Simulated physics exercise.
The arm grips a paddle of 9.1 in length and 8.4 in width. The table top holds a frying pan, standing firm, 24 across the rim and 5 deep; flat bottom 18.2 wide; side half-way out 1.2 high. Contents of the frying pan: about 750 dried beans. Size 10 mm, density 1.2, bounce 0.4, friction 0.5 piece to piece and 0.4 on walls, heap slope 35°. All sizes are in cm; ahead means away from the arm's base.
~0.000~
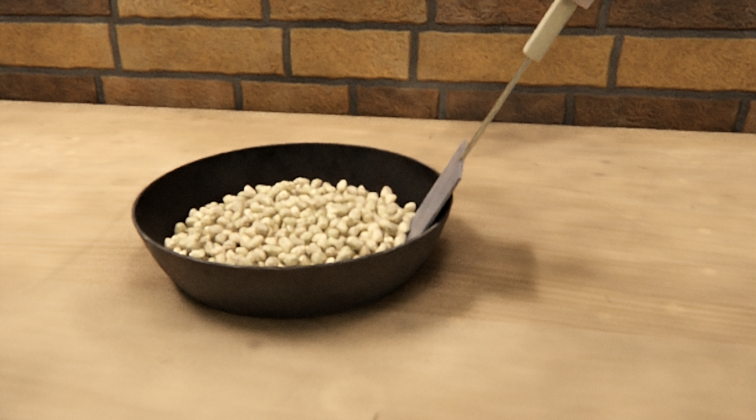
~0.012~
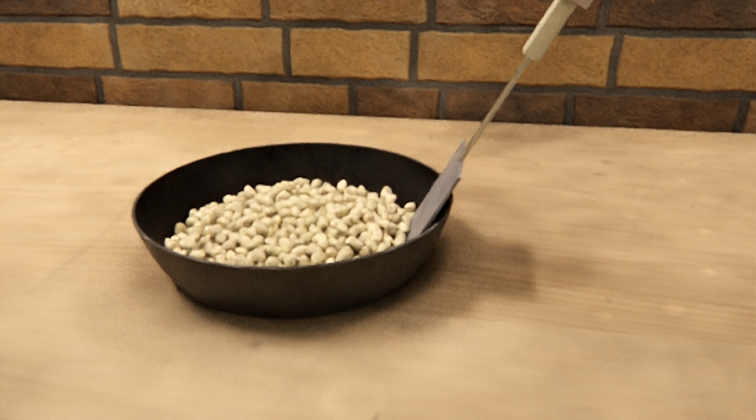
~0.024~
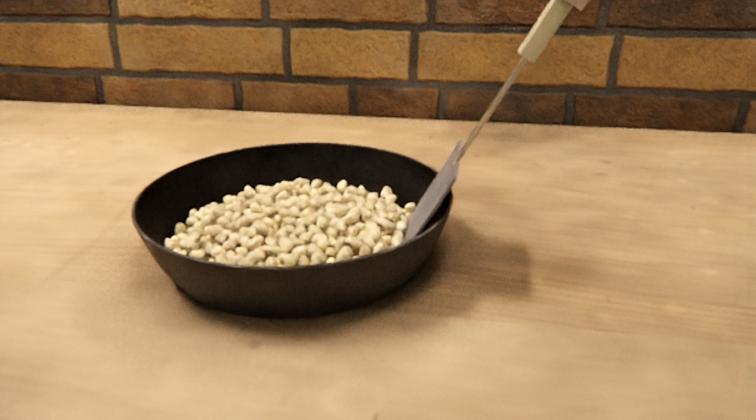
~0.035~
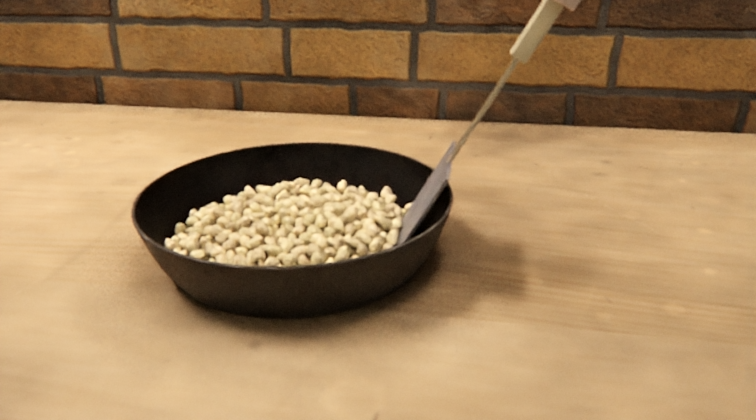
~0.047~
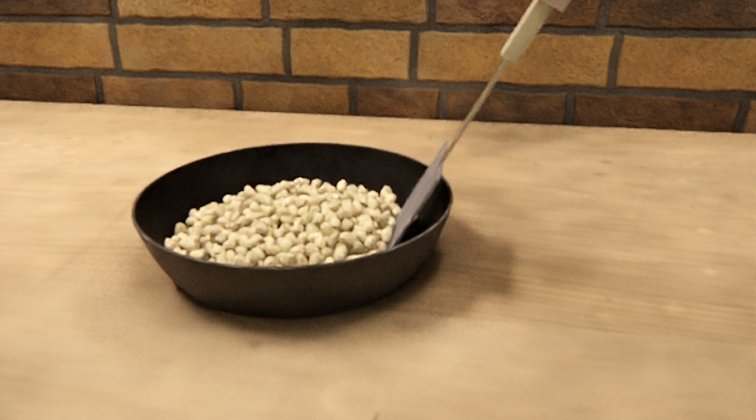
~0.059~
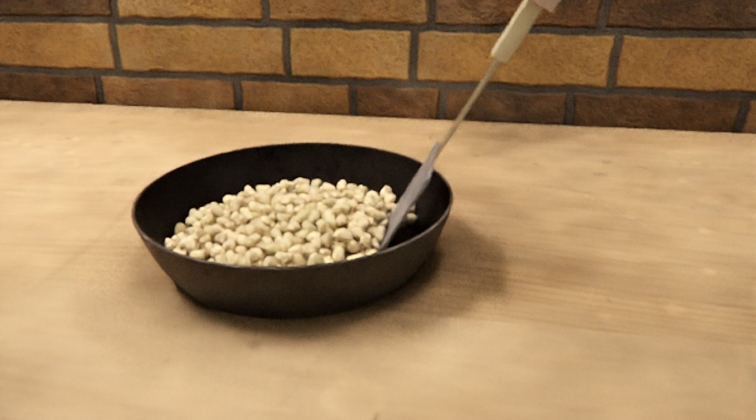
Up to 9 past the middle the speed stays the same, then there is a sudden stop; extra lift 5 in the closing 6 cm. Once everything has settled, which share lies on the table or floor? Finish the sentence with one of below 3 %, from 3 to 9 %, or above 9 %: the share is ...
The share is above 9 %.
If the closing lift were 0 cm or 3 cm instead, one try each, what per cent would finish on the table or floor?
I'd put it near 20 in a hundred, then near 25 in a hundred.
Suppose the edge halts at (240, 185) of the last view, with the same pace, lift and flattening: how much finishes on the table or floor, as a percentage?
Something near 0 in a hundred.
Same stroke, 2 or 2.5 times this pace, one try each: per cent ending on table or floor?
Roughly 25 % and roughly 25 %.
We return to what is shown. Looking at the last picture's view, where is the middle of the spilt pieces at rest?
In the last view, it's around (83, 226).
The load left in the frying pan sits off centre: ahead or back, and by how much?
Offset: About 3.5 cm, ahead.
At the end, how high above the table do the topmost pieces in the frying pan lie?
Peak at rest, approximately 5.5 centimetres.
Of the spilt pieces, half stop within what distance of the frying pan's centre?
I'd say some 20 centimetres, give or take.
By 0.16 s, sloping 61°, highest piece 5 above the table; 754 in the frying pan.
By 0.27 s, sloping 61°, highest piece 7 above the table; 754 in the frying pan.
By 0.52 s, sloping 61°, highest piece 6 above the table; 599 in the frying pan, 151 on the table or floor, 4 on the blade or in flight.
By 1.57 s, sloping 61°, highest piece 6 above the table; 599 in the frying pan, 155 on the table or floor.
Final count, 599 in the frying pan, 155 on the table or floor. That is 21 % on the table or floor.
